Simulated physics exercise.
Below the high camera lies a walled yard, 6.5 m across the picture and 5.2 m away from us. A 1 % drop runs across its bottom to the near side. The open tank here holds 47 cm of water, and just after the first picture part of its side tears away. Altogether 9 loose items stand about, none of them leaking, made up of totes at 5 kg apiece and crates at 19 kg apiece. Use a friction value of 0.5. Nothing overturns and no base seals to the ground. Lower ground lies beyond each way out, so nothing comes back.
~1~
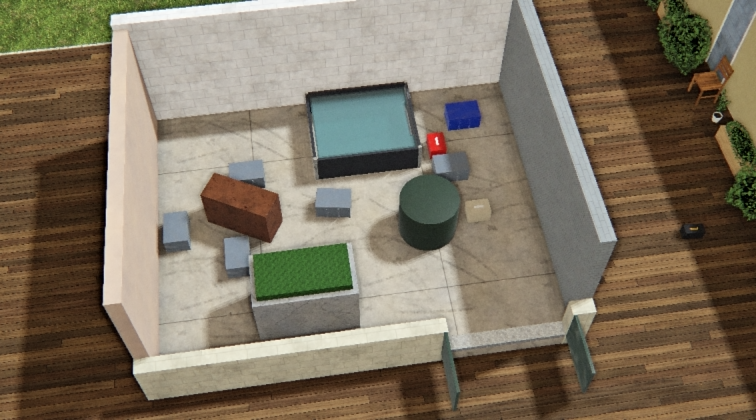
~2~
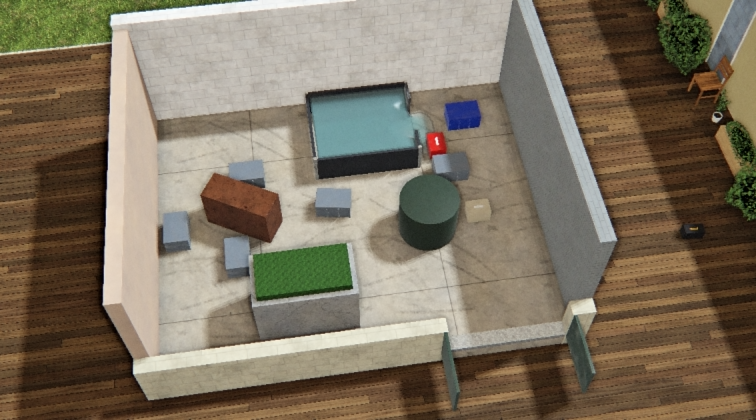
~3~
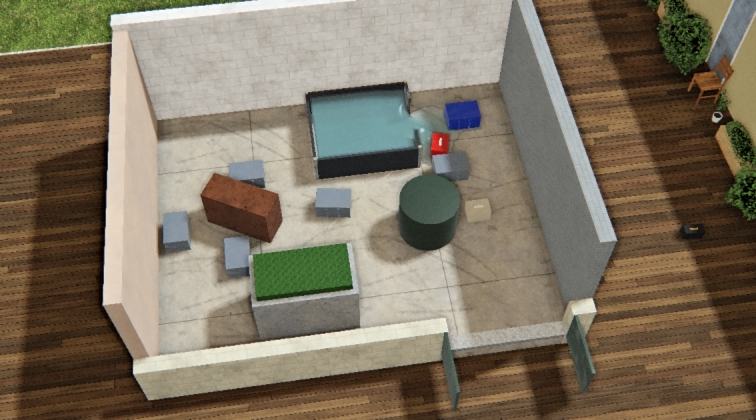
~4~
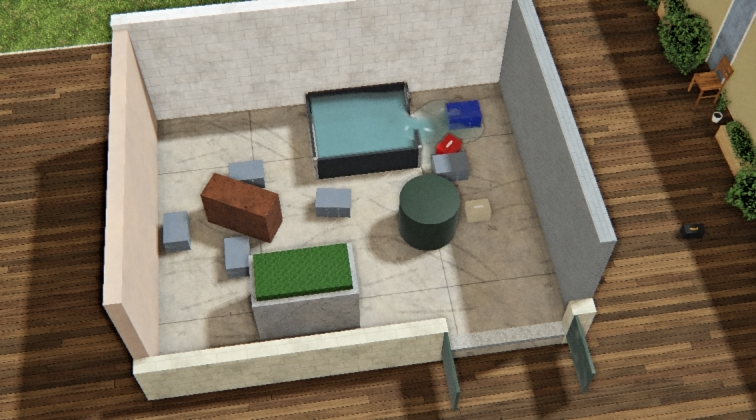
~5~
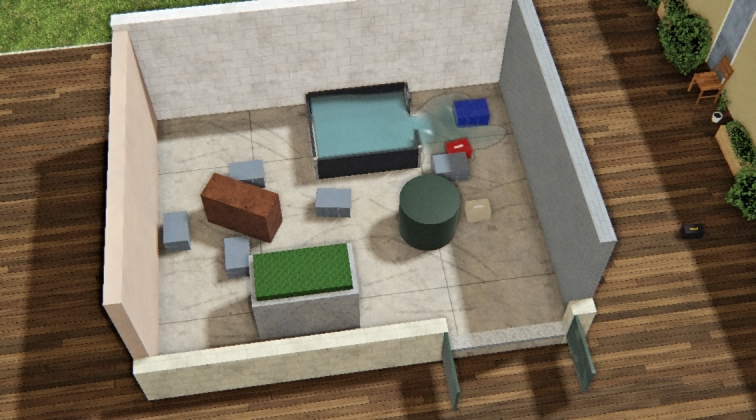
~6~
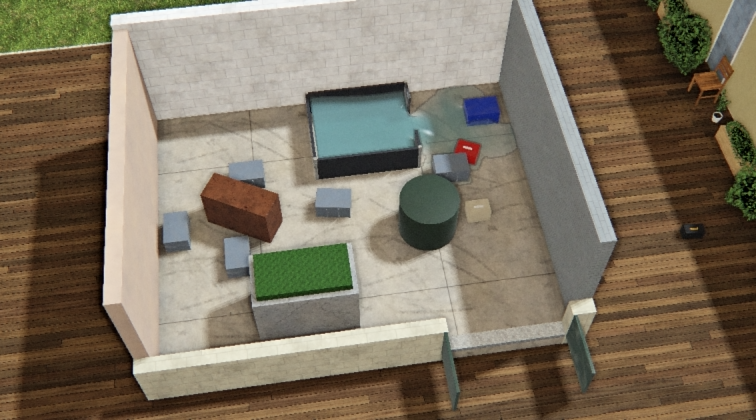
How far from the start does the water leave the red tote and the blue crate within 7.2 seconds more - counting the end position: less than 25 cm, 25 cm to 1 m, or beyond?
The red tote ends a long way off, the blue crate ends a long way off.
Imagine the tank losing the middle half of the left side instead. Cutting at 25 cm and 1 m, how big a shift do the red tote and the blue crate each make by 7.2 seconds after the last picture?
The red tote would remain almost still and the blue crate would remain almost still.
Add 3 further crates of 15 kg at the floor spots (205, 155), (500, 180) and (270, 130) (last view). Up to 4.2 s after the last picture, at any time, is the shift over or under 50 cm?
Taking them in order: Not far enough, far enough and not far enough.
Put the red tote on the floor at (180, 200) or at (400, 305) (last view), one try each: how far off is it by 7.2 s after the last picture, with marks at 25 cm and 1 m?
One after the other: It stays more or less still, and then it stays more or less still.
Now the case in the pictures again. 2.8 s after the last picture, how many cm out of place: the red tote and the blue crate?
About 350 and 50 cm by then.
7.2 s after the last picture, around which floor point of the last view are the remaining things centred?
At about (335, 233).
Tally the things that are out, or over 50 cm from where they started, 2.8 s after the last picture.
I make it 2 by then.
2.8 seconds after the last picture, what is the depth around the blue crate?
14 cm, roughly.
Then, 0.9 s after the last picture the red tote is near (518, 175), 1.6 m from its start, aground; the blue crate is near (494, 102), 0.6 m from its start, aground; 0 of 9 are out; 0 afloat.
Then, 2.8 s after the last picture the red tote is near (485, 306), 3.4 m from its start, aground; the blue crate is near (491, 116), 0.5 m from its start, afloat; 0 of 9 are out; 1 afloat.
Then, 4.8 s after the last picture the red tote has gone out; the blue crate is near (517, 181), 1.8 m from its start, afloat; 1 of 9 are out; 1 afloat.
Then, 7.2 s after the last picture the red tote has gone out; the blue crate is near (522, 237), 2.9 m from its start, aground; 1 of 9 are out; 0 afloat.
